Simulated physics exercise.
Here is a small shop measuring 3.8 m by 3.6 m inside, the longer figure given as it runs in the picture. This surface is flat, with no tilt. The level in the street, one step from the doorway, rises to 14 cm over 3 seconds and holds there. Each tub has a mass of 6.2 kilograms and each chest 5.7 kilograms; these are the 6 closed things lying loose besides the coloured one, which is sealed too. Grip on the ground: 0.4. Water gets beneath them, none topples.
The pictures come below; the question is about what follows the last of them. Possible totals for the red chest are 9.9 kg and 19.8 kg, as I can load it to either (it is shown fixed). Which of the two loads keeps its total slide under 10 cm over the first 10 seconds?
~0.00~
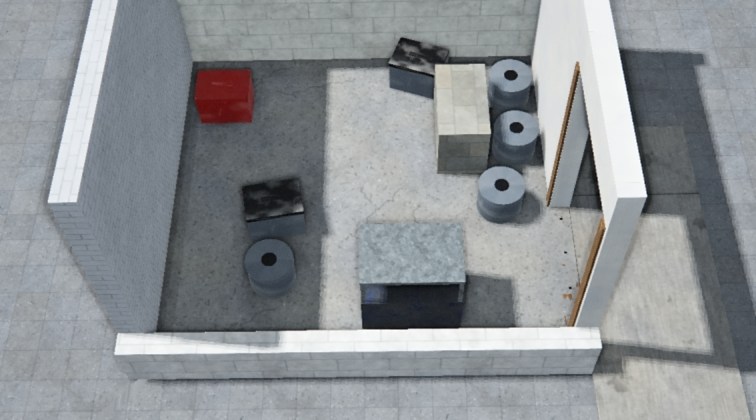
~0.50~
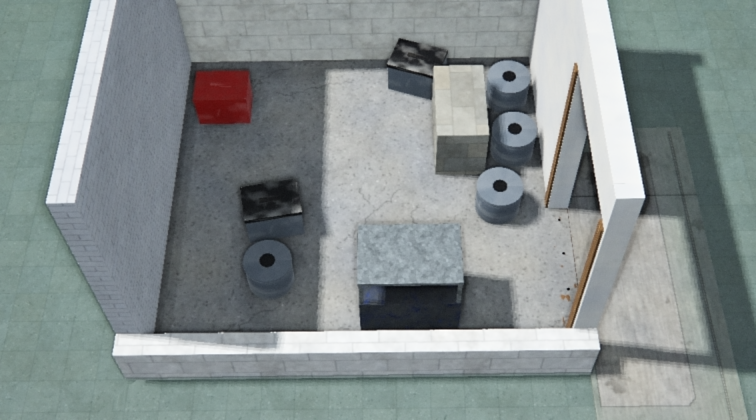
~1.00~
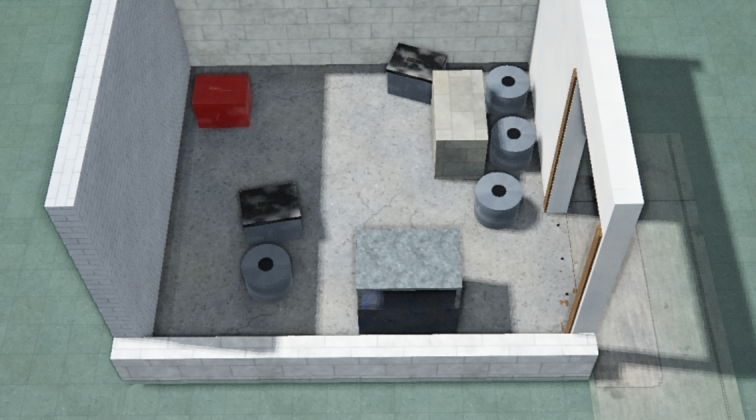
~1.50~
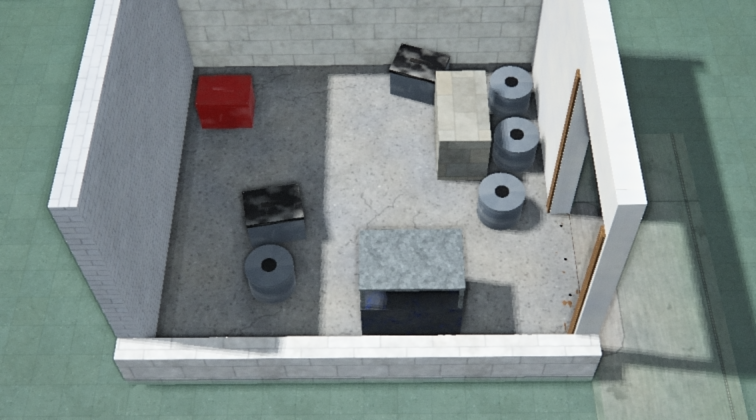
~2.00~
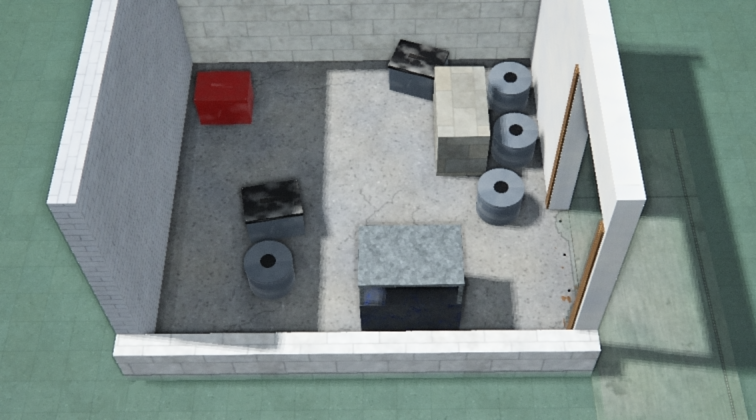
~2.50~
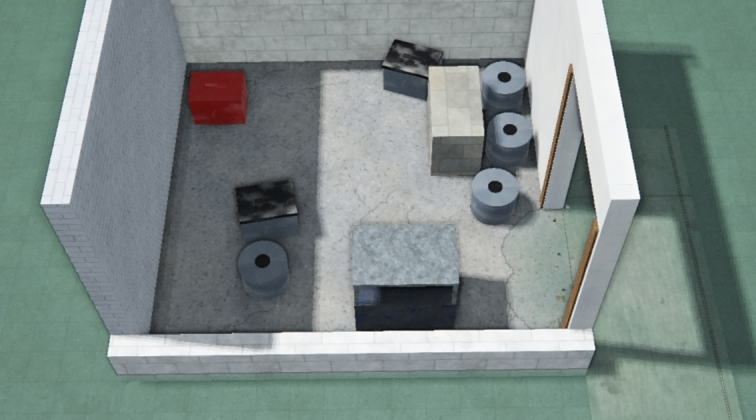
Only the heavier one is enough.
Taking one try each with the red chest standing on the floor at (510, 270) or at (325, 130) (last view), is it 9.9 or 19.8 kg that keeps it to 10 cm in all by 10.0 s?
Try by try, no option works; must use the heavier.
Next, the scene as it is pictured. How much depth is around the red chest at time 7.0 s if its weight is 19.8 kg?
Close to 3 cm deep.
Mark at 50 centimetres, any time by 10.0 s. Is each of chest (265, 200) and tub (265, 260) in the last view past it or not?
Exceeds it; exceeds it.
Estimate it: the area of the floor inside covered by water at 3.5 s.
Near 2.0 m2 in all.
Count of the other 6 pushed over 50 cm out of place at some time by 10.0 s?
That comes to 3.
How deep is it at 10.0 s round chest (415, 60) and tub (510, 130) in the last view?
Roughly 3 and 5 cm.
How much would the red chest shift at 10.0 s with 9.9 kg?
Around 50 centimetres out of place.
After 3.5 s the red chest would be 0 cm from its start with 9.9 kg and 0 cm from its start with 19.8 kg; 0 cm of water round it then.
After 4.5 s the red chest would be 0 cm from its start with 9.9 kg and 0 cm from its start with 19.8 kg; 0 cm of water round it then.
After 7.0 s the red chest would be 0 cm from its start with 9.9 kg and 0 cm from its start with 19.8 kg; 3 cm of water round it then.
After 10.0 s the red chest would be 45 cm from its start with 9.9 kg and 0 cm from its start with 19.8 kg; 8 cm of water round it then.
